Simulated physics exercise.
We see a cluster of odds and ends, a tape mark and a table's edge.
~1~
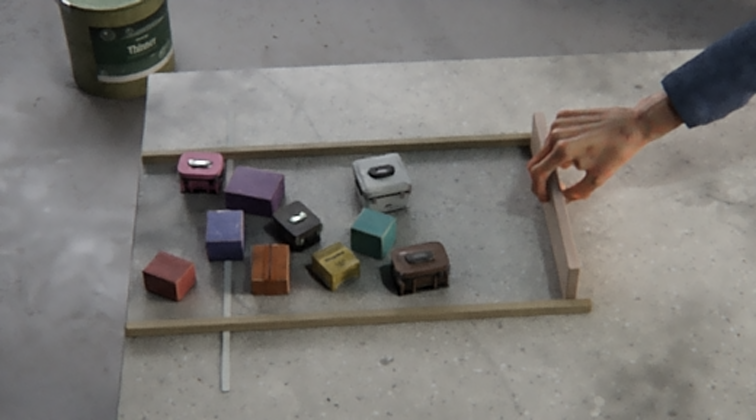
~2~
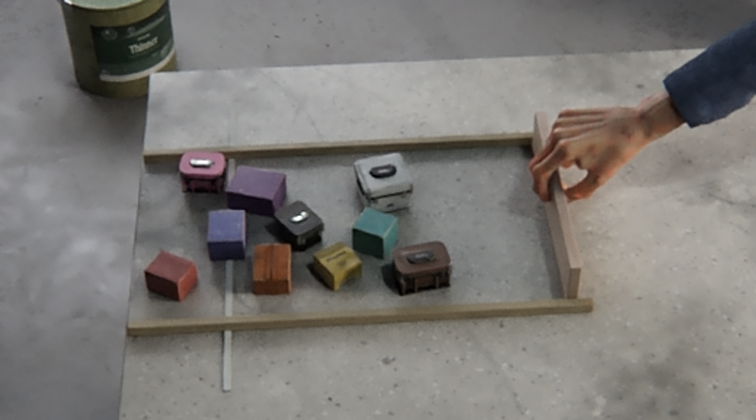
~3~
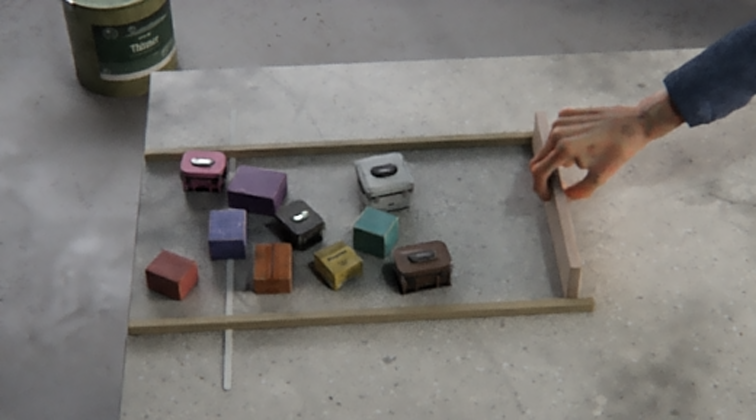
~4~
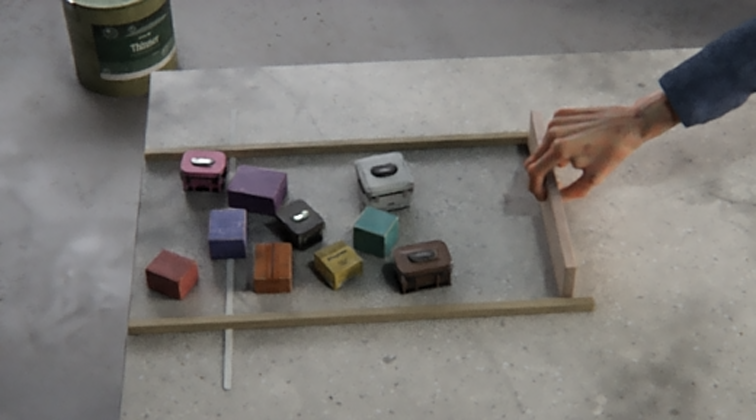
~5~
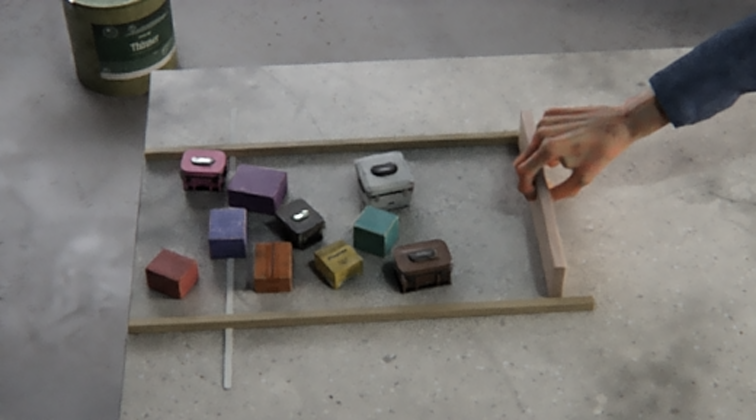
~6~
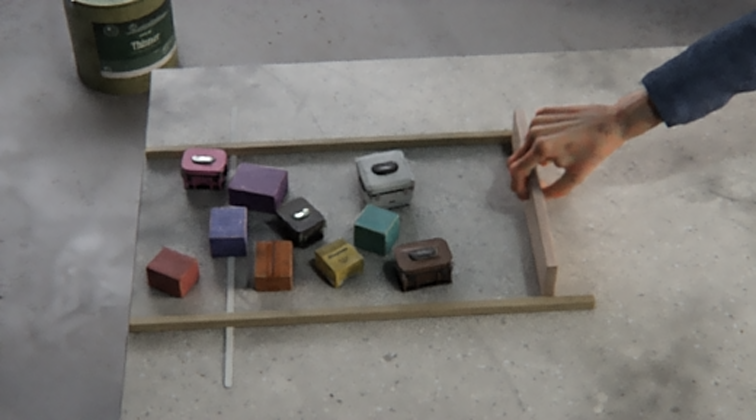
On a speckled grey concrete tabletop, seen from above at an angle, two thin wooden strips run across, with a green tin at the upper left. Between them sit red, blue, purple, orange, yellow and turquoise blocks among pink, black, white and brown cases, near a pale tape line. A hand at right first holds an upright board nearly still, then slides it slightly left, while the objects barely shift.
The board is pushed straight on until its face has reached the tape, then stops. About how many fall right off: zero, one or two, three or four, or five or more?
In the end the number that fall off is one or two.
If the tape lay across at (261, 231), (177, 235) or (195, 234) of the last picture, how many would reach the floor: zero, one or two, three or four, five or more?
For each place: 1 or 2; 5 or more; 5 or more.
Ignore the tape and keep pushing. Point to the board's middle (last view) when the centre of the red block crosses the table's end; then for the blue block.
Its middle is around (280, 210) and around (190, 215).
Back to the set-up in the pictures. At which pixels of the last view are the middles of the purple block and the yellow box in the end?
The purple block stops around (159, 199); the yellow box around (160, 266).
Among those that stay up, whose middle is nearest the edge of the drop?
That is the purple block.
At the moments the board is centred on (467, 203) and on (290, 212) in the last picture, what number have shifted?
At the one place 0, at the other 9.
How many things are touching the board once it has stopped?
In contact: 4.
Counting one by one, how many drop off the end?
Fallen: 2.
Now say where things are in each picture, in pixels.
The first picture shows red block (170, 276); pink case (202, 173); blue block (226, 236); board (554, 203); tape (229, 237).
The second picture shows pink case (203, 173); purple block (257, 192).
The third picture shows blue block (228, 235); turquoise block (376, 233).
The fourth picture shows red block (172, 274); orange box (273, 268).
The fifth picture shows pink case (204, 171); yellow box (339, 264).
The sixth picture shows red block (173, 272); pink case (205, 170); blue block (229, 232); board (533, 200); tape (232, 233).
A little later, none off yet; red block at rest near (173, 272); pink case at rest near (205, 170); blue block at rest near (229, 232).
Next, none off yet; red block shifted about its own width near (138, 275); pink case shifted about its own width near (180, 167); blue block at rest near (228, 232).
When it is over, the number that fall off is one or two; down, orange box and red block.
